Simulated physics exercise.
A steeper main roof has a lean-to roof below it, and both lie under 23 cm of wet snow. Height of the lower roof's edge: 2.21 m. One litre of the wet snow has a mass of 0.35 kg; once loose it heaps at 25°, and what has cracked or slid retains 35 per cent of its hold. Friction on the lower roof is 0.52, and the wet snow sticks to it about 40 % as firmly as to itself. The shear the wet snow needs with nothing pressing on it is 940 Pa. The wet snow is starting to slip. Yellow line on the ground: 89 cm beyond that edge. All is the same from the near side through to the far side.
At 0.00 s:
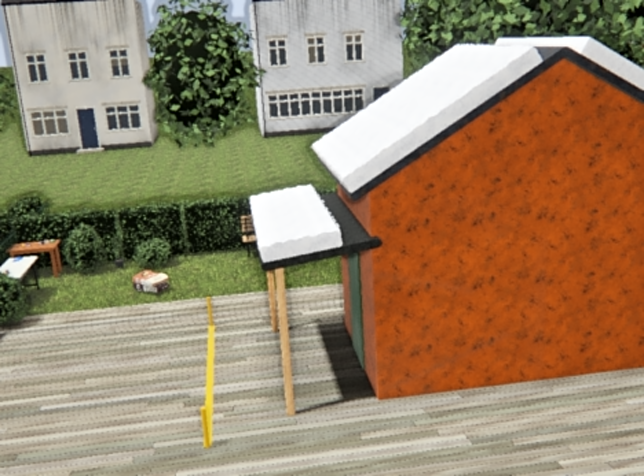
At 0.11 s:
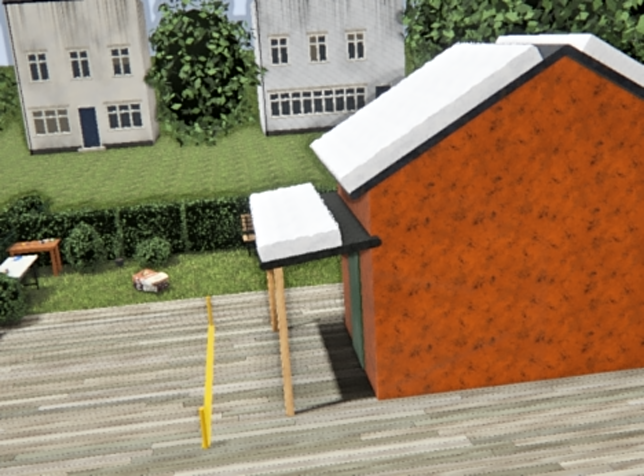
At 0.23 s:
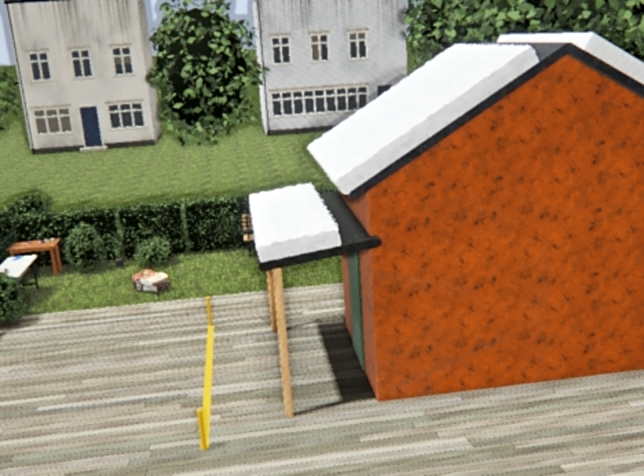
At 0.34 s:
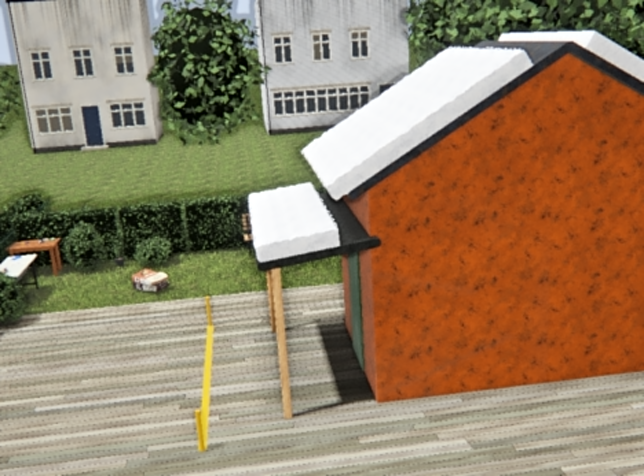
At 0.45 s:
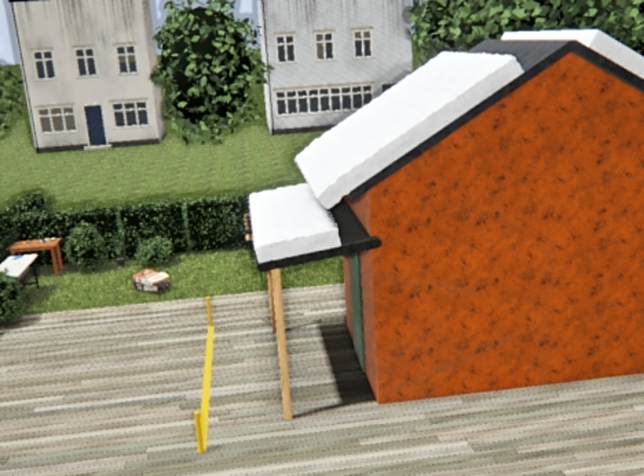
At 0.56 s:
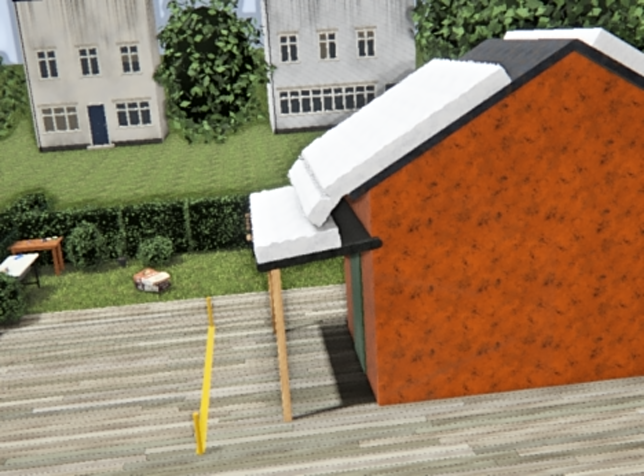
The footage shows an orange building with snow on its main roof and lower lean-to roof; the upper snow slides down to the left, baring dark roof near the ridge, then pokes past the edge and cracks.
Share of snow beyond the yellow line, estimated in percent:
Approximately 40 percent.
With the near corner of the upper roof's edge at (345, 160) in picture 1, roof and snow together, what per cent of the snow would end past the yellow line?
Roughly 65 %.
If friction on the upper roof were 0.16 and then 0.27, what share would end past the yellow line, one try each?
Respectively 30 percent and 16 percent.
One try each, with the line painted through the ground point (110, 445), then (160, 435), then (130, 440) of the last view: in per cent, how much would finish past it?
Respectively about 5 in a hundred, 22 in a hundred and 12 in a hundred.
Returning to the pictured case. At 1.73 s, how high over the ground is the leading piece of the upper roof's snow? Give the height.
0.2 m, more or less.
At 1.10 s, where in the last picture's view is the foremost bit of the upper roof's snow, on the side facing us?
It shows up near (228, 255) in the last picture.
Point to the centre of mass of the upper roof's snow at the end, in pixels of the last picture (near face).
Look around (202, 386) on the near face.
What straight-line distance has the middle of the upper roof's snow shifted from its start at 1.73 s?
Straight-line shift: Roughly 3.6 m.
After 1.10 s, none is below the lower edge and 0 % is past the line.
After 1.73 s, 40 % is below the lower edge and 26 % is past the line.
After 2.37 s, 58 % is below the lower edge and 40 % is past the line.
After 3.00 s, 67 % is below the lower edge and 40 % is past the line.
After 3.80 s, at the end, 67 % is below the lower edge and 40 % is past the line.
